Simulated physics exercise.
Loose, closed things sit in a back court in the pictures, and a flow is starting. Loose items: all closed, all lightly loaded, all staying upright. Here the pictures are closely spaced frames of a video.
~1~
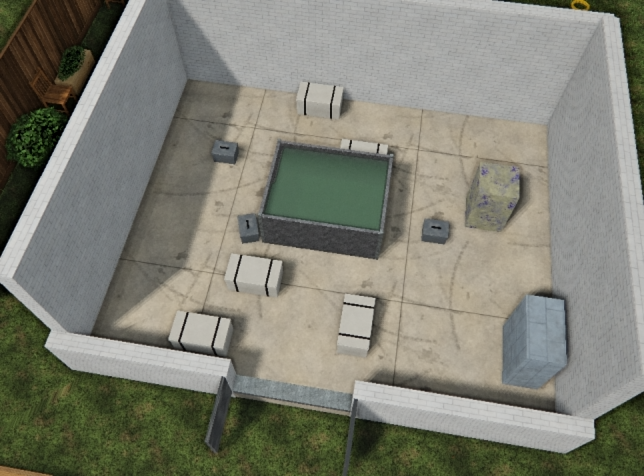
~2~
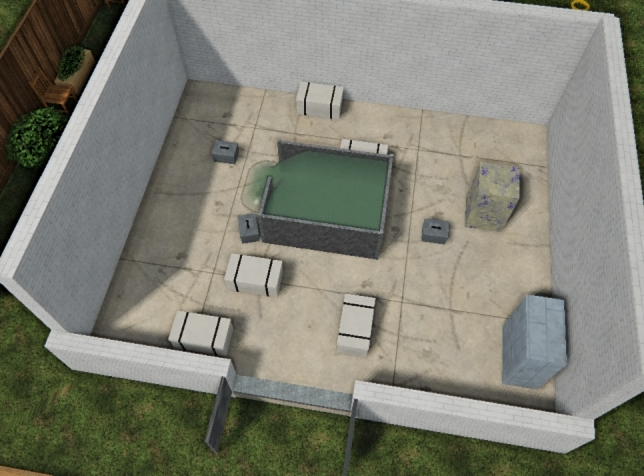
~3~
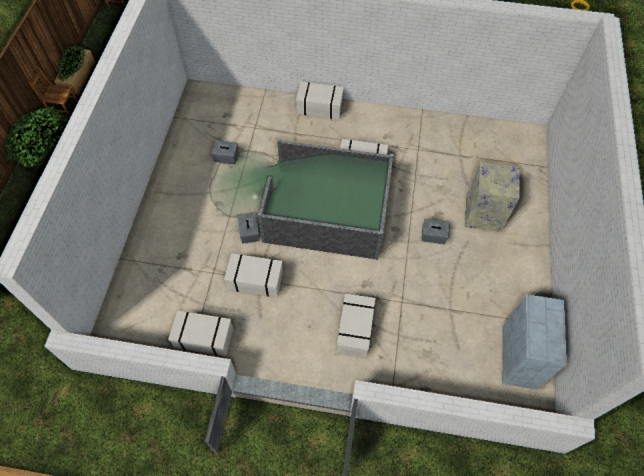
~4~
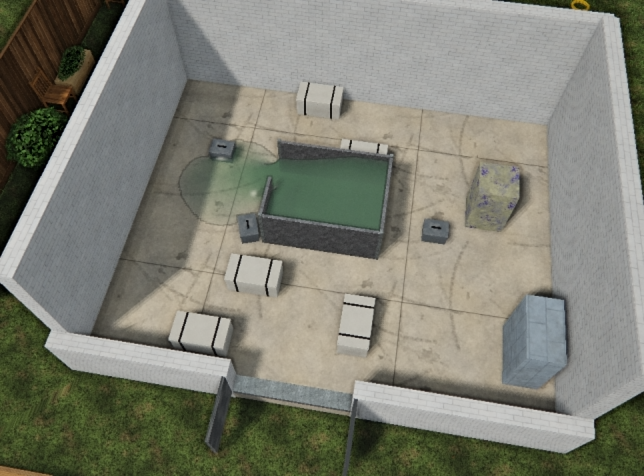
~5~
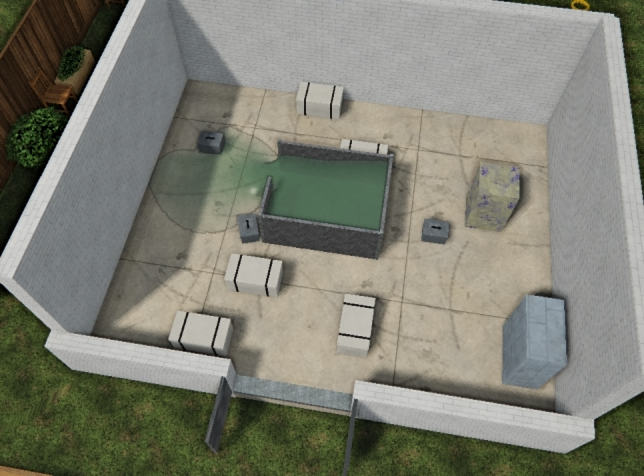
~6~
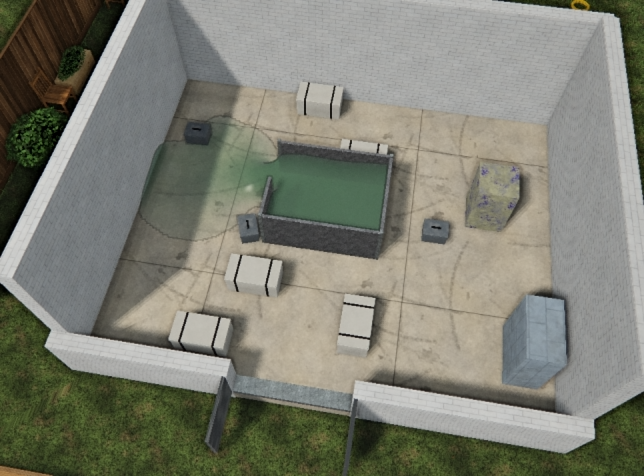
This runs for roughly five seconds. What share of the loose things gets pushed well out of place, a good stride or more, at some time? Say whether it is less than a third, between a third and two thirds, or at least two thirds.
Share: A third up to two thirds.
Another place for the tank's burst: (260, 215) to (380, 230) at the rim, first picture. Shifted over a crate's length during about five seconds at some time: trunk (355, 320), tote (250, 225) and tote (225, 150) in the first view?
First over the mark, then below the mark, then below the mark.
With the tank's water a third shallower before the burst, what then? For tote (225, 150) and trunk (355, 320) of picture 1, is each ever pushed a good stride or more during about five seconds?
Order as asked - carried at least that far, never got there.
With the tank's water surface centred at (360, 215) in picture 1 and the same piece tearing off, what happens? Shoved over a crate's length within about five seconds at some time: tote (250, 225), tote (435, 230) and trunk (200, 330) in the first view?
Object by object, in turn: Travelled a good distance, lingered near its place, travelled a good distance.
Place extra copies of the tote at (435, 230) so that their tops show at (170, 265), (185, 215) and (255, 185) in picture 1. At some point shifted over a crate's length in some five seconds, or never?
Displaced, displaced, displaced.
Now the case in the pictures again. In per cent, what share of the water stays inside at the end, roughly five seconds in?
About 100 percent.
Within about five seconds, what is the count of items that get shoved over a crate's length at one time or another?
The answer is 4.
A moment on, 1 of 8 are well off their spots; 1 afloat.
Next, 1 of 8 are well off their spots; 1 afloat.
Later, 2 of 8 are well off their spots; 1 afloat.
In the end, 4 of 8 are well off their spots, and 4 have been at some point; 1 afloat.
